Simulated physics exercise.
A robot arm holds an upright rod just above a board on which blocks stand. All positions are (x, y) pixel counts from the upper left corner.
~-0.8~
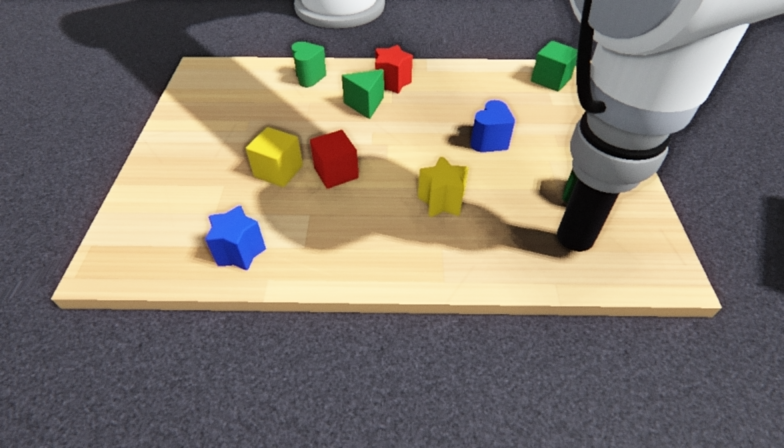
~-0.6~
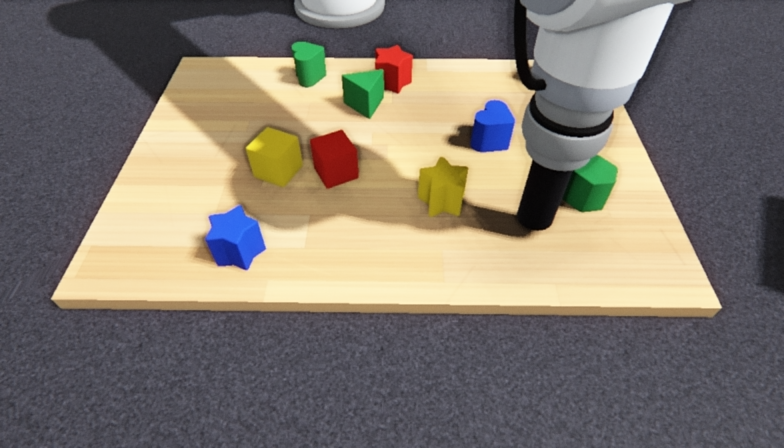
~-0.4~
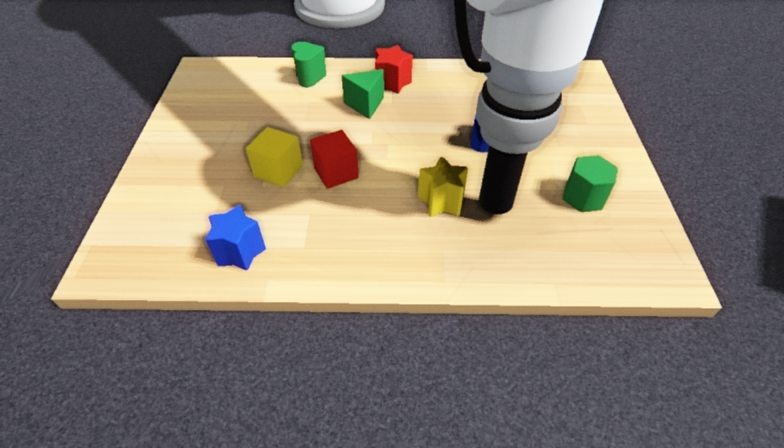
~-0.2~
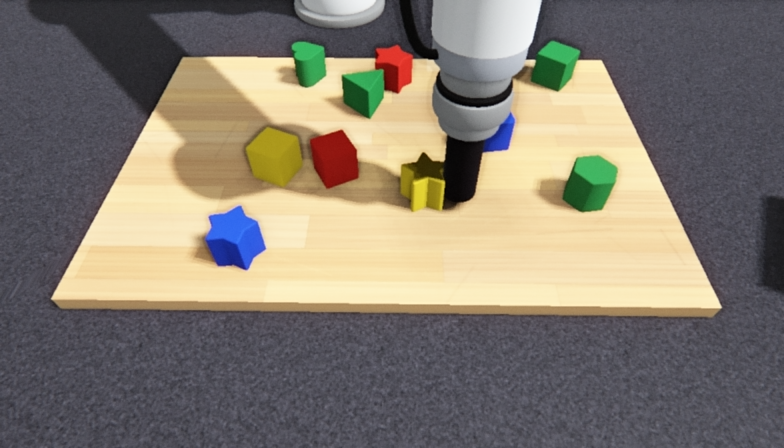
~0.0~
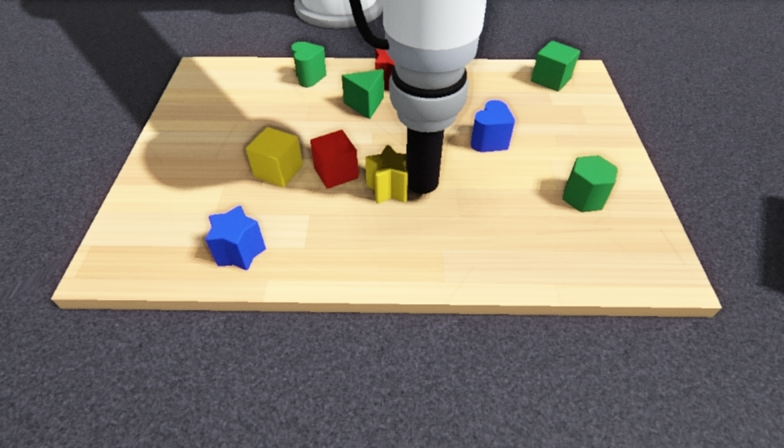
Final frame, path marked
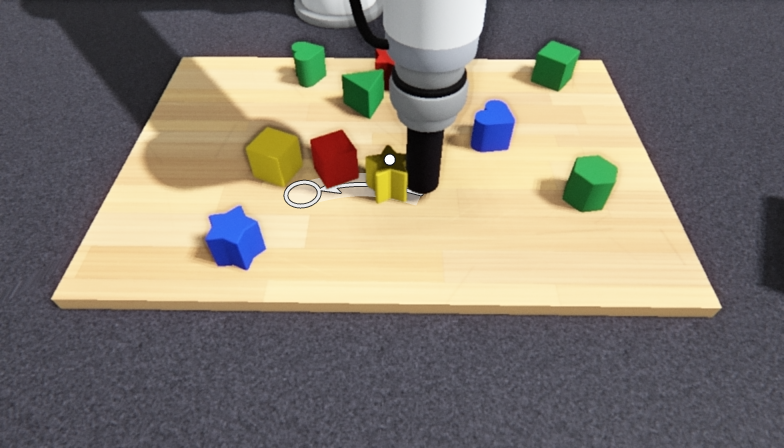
On a wooden board scattered with colored blocks, a robot arm moved its black rod leftward from the right side, met the yellow star, and pushed it a short way left toward the red block.
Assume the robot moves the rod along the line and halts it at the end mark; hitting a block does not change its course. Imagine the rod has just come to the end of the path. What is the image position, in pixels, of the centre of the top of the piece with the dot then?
The middle of its top is at (269, 155).
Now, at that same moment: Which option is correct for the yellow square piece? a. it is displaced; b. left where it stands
Choice a: It is displaced.
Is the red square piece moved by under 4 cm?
No, it doesn't check out.
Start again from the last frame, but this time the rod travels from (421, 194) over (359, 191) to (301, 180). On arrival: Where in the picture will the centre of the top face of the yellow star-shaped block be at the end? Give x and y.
The middle of its upper face should be somewhere near (266, 143).
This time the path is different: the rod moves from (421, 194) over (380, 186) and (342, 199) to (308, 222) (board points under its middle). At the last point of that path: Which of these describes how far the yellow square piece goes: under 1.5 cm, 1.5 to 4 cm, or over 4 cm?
Verdict: From 1.5 to 4 cm.
The drawn path runs from (421, 194) via (382, 186) and (342, 186), ending at (303, 194); the dot is on the yellow star-shaped block.
On the path given first. One third of the way, rod at (381, 174); red square piece at (317, 139); yellow star-shaped block at (347, 154).
Two thirds of the way, rod at (341, 174); yellow square piece at (246, 134), turned 20° anticlockwise; red square piece at (287, 132), turned 45° clockwise; yellow star-shaped block at (305, 154).
At the end, rod at (300, 182); blue star-shaped block not moved; yellow square piece at (225, 125), turned 20° anticlockwise; red square piece at (266, 129), turned 65° clockwise; yellow star-shaped block at (269, 155), turned 15° clockwise.
